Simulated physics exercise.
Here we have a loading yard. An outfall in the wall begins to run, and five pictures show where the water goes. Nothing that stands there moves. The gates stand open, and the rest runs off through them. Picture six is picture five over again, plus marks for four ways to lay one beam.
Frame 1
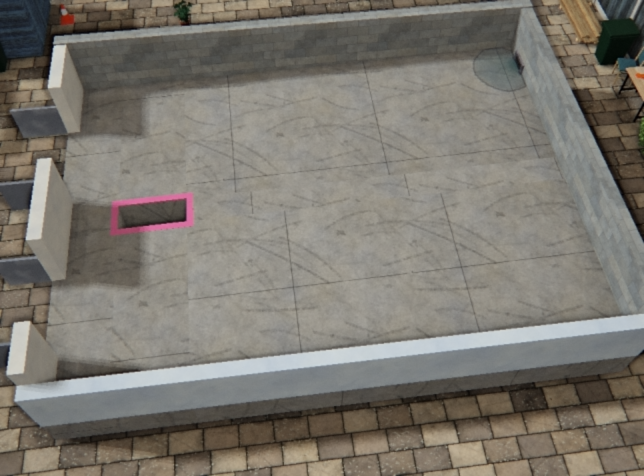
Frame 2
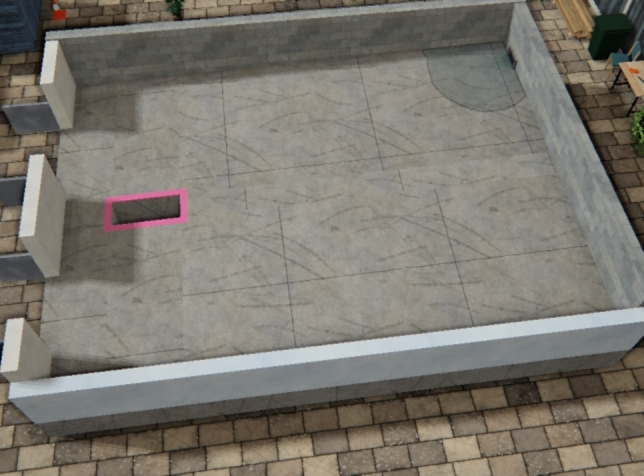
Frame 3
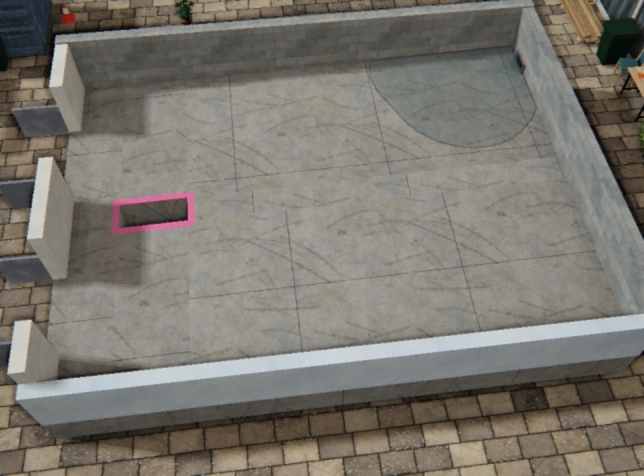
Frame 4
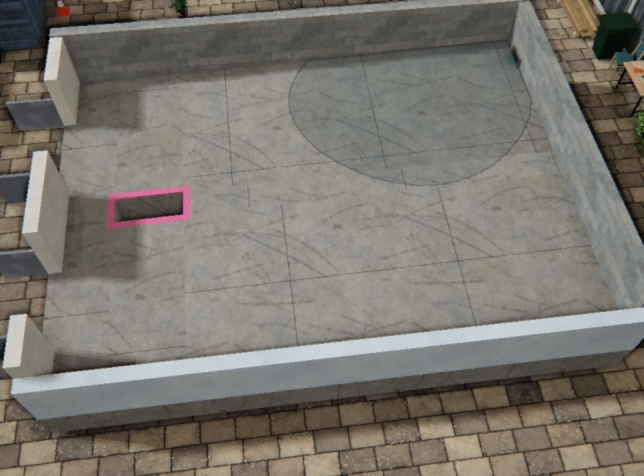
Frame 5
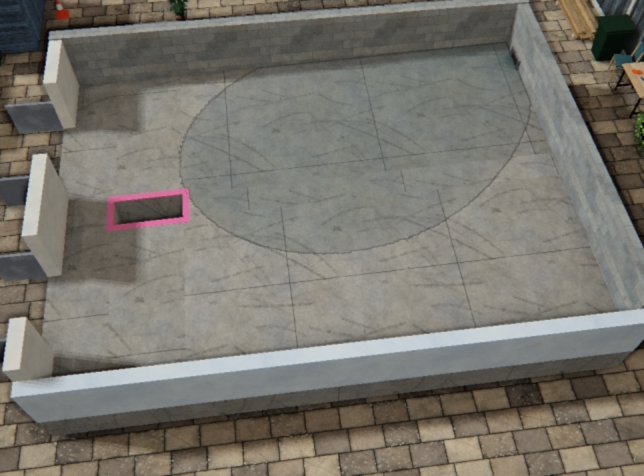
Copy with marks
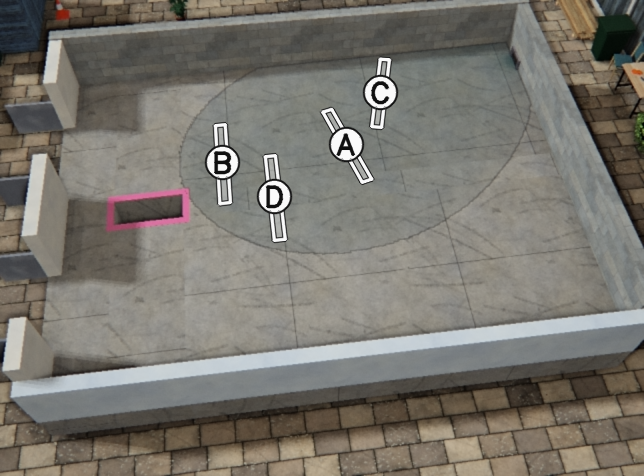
The video shows a walled, paved yard with open gates on the left and a dry, pink-edged drain pit, as a shallow sheet of water spreads from the upper right corner across the floor toward the left and the foreground.
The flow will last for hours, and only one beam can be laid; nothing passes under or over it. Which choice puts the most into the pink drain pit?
Go for D.
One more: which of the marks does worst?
It is B.
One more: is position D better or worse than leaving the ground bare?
It is worse.
In white, A from (327, 110) to (367, 180); B from (225, 203) to (220, 125); C from (376, 126) to (384, 59); D from (279, 239) to (270, 156).
For position A, about 13 % of the stream goes into the pink drain pit, about 87 % out by the gates.
For position B, about 2 % of the stream goes into the pink drain pit, about 96 % out by the gates.
For position C, about 12 % of the stream goes into the pink drain pit, about 86 % out by the gates.
For position D, about 18 % of the stream goes into the pink drain pit, about 81 % out by the gates.
